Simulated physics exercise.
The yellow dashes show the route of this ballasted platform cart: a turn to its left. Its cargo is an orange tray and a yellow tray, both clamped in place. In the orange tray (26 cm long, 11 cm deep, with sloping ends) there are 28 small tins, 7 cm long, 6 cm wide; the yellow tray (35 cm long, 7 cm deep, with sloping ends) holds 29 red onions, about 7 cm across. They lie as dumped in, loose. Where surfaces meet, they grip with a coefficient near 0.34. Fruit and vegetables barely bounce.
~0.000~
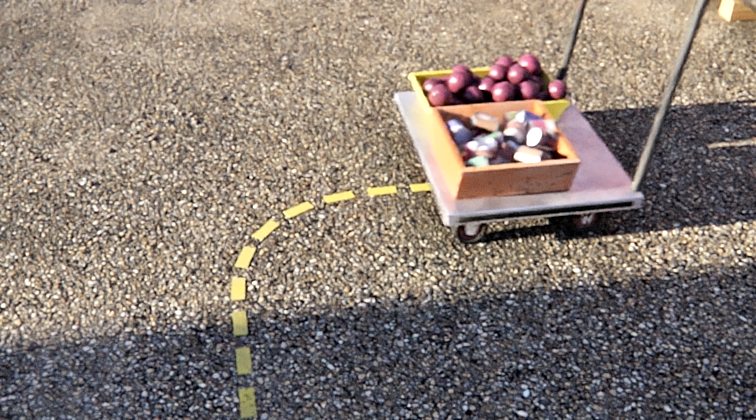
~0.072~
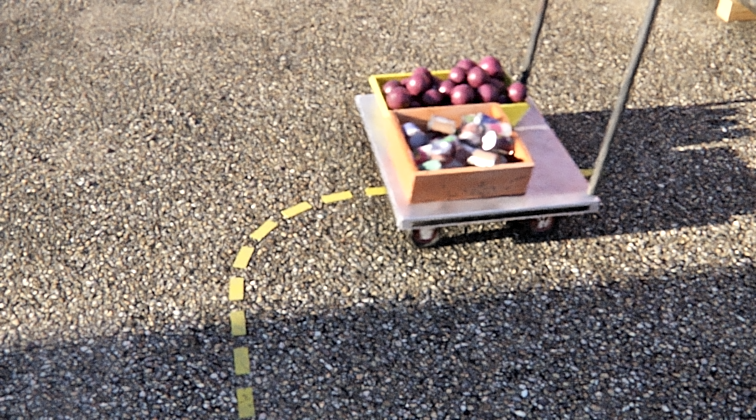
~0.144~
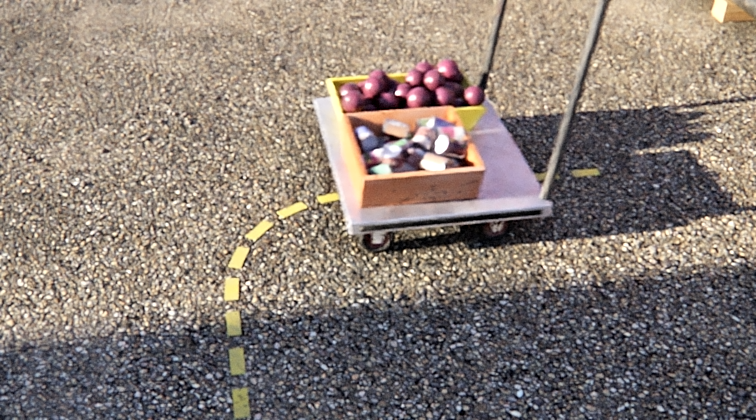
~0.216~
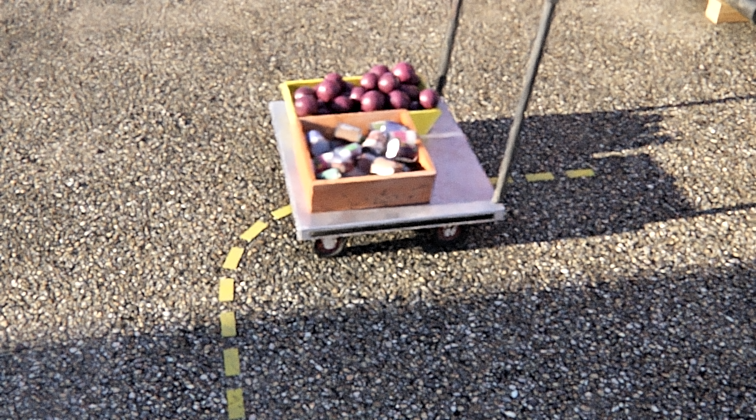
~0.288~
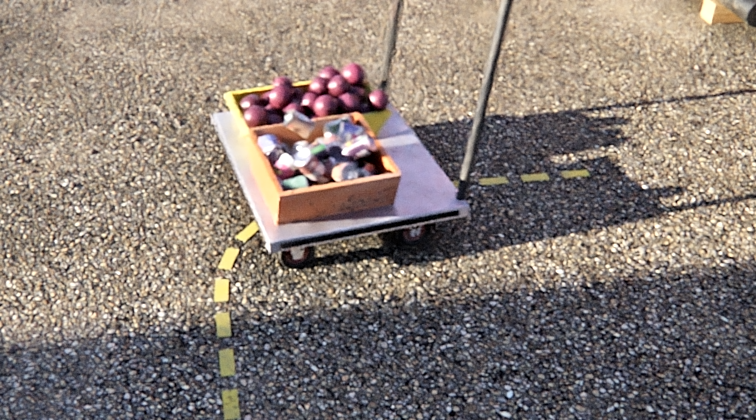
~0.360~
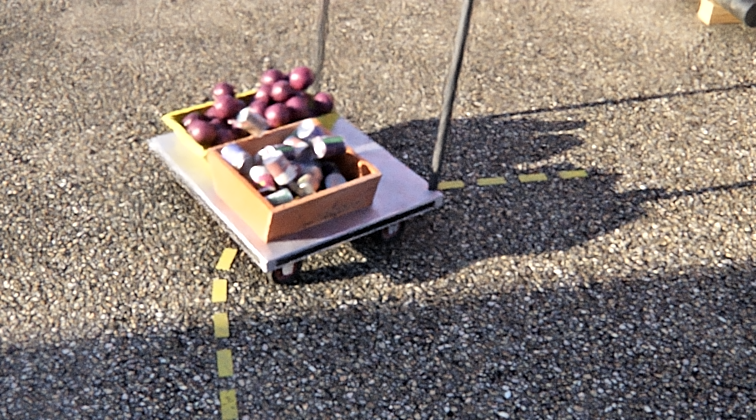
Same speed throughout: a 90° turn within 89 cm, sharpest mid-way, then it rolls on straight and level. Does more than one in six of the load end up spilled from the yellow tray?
Yes, it is going to lose a share exceeding one sixth.
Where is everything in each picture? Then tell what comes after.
In the first frame (we follow the rim corner now nearest the camera), yellow tray (its farthest corner) at (541, 65); orange tray at (463, 168); turned 0°, 0 cm rolled; nothing out yet.
The second frame shows yellow tray at (503, 68); orange tray at (415, 172); turned 0°, 13 cm rolled.
The third frame shows yellow tray at (462, 71); orange tray at (364, 176); turned 0°, 25 cm rolled.
The fourth frame shows yellow tray at (419, 73); orange tray at (313, 181); turned 1°, 38 cm rolled.
The fifth frame shows yellow tray at (362, 75); orange tray at (280, 192); turned 9°, 51 cm rolled.
The sixth frame shows yellow tray at (294, 80); orange tray at (272, 209); turned 23°, 64 cm rolled; nothing out yet.
After 0.44 s, 1 of 28 out of the orange tray and 3 of 29 out of the yellow tray.
After 0.54 s, 1 of 28 out of the orange tray and 7 of 29 out of the yellow tray.
After 0.69 s, 1 of 28 out of the orange tray and 12 of 29 out of the yellow tray.
Final count (at 1.15 s), 2 of 28 out of the orange tray and 14 of 29 out of the yellow tray. Asked share, 14 of 29, 48 per cent.
